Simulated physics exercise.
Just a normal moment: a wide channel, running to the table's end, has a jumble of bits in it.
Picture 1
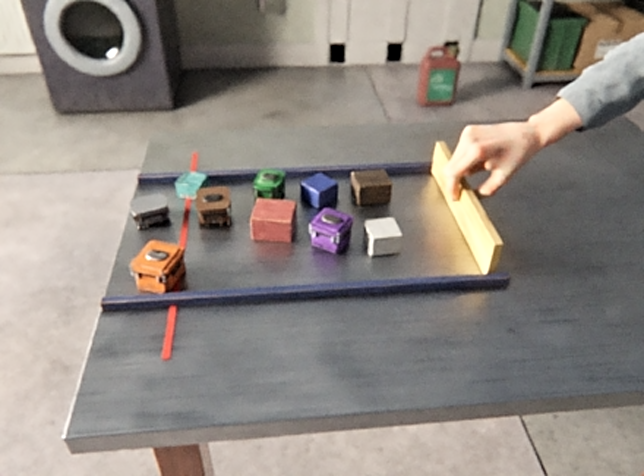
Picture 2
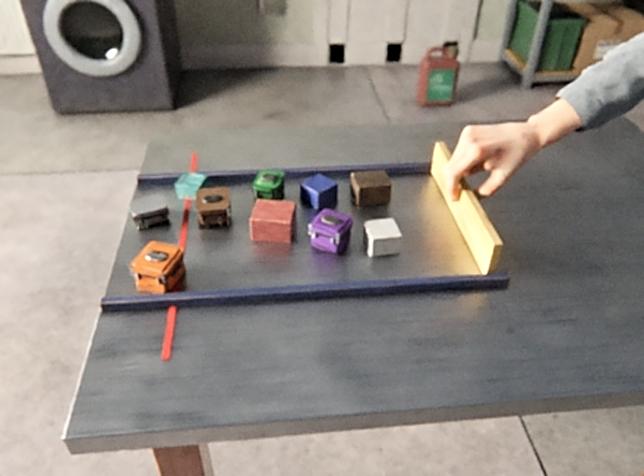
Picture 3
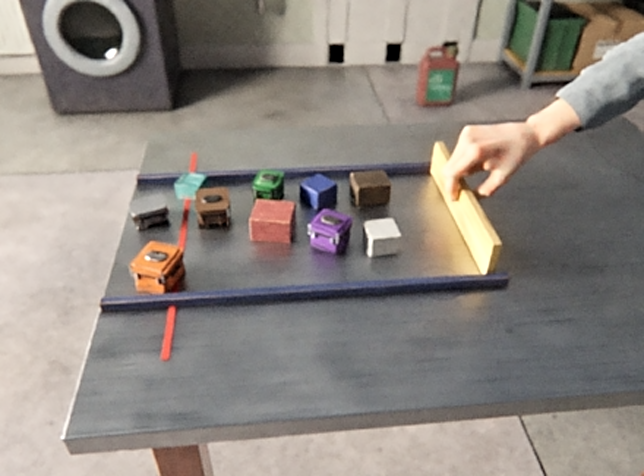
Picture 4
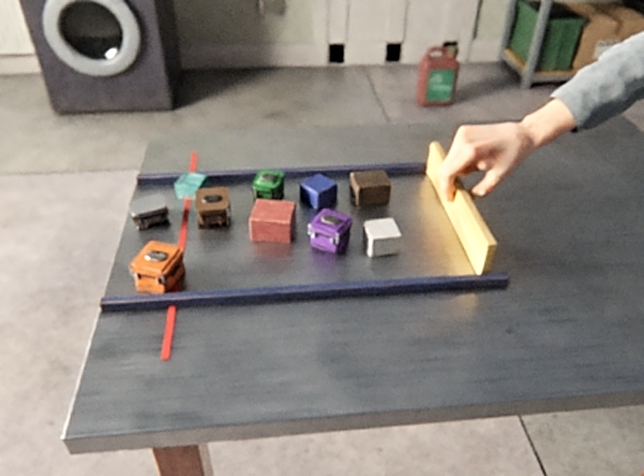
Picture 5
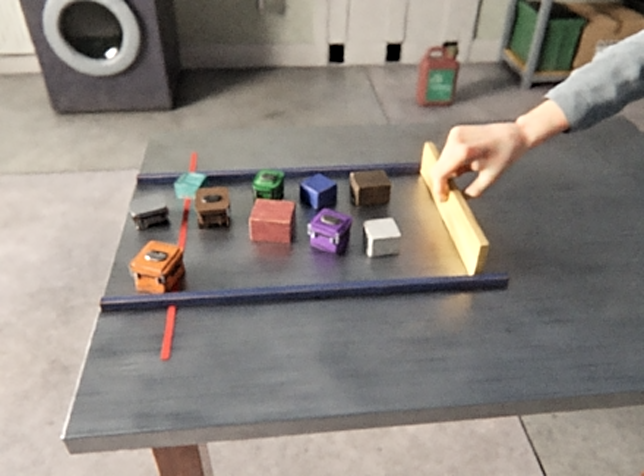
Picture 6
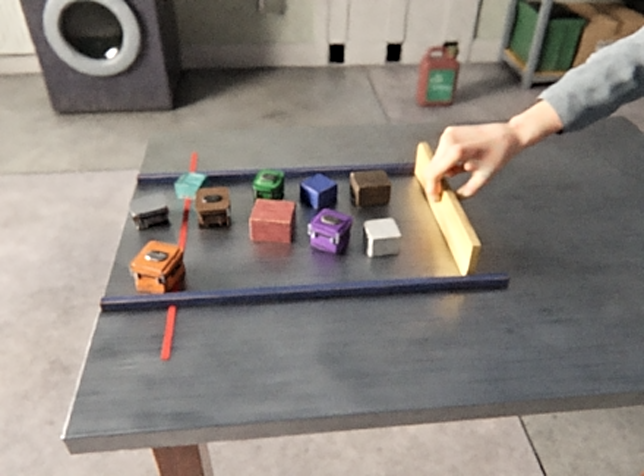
Hand sliding a yellow board slightly left between dark rails on a grey table, the small coloured boxes and blocks staying still.
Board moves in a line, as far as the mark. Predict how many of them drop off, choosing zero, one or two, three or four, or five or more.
Three or four drop off.
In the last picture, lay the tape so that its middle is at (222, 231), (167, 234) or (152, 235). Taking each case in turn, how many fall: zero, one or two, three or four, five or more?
Lab note - count per position: 1 or 2; five or more; five or over.
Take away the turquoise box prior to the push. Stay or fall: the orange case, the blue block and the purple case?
Orange case - gone, blue block - safe, purple case - safe.
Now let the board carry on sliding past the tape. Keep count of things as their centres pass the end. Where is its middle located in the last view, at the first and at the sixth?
Roughly (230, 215) for the earlier crossing, roughly (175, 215) for the later one.
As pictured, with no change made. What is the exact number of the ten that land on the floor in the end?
Fallen: 4.
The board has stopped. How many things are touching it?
3 are in contact with it.
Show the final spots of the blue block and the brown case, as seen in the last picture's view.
The blue block comes to rest at (137, 194), and the brown case comes to rest at (128, 217).
Early on, none off yet; grey case at rest near (150, 212); orange case at rest near (159, 268); turquoise box at rest near (192, 186).
A while later, none off yet; grey case at rest near (143, 215); orange case at rest near (159, 268); turquoise box travelled about its own width near (162, 188).
Finally, the number that fall off is three or four; lost, green case, turquoise box, orange case and grey case.
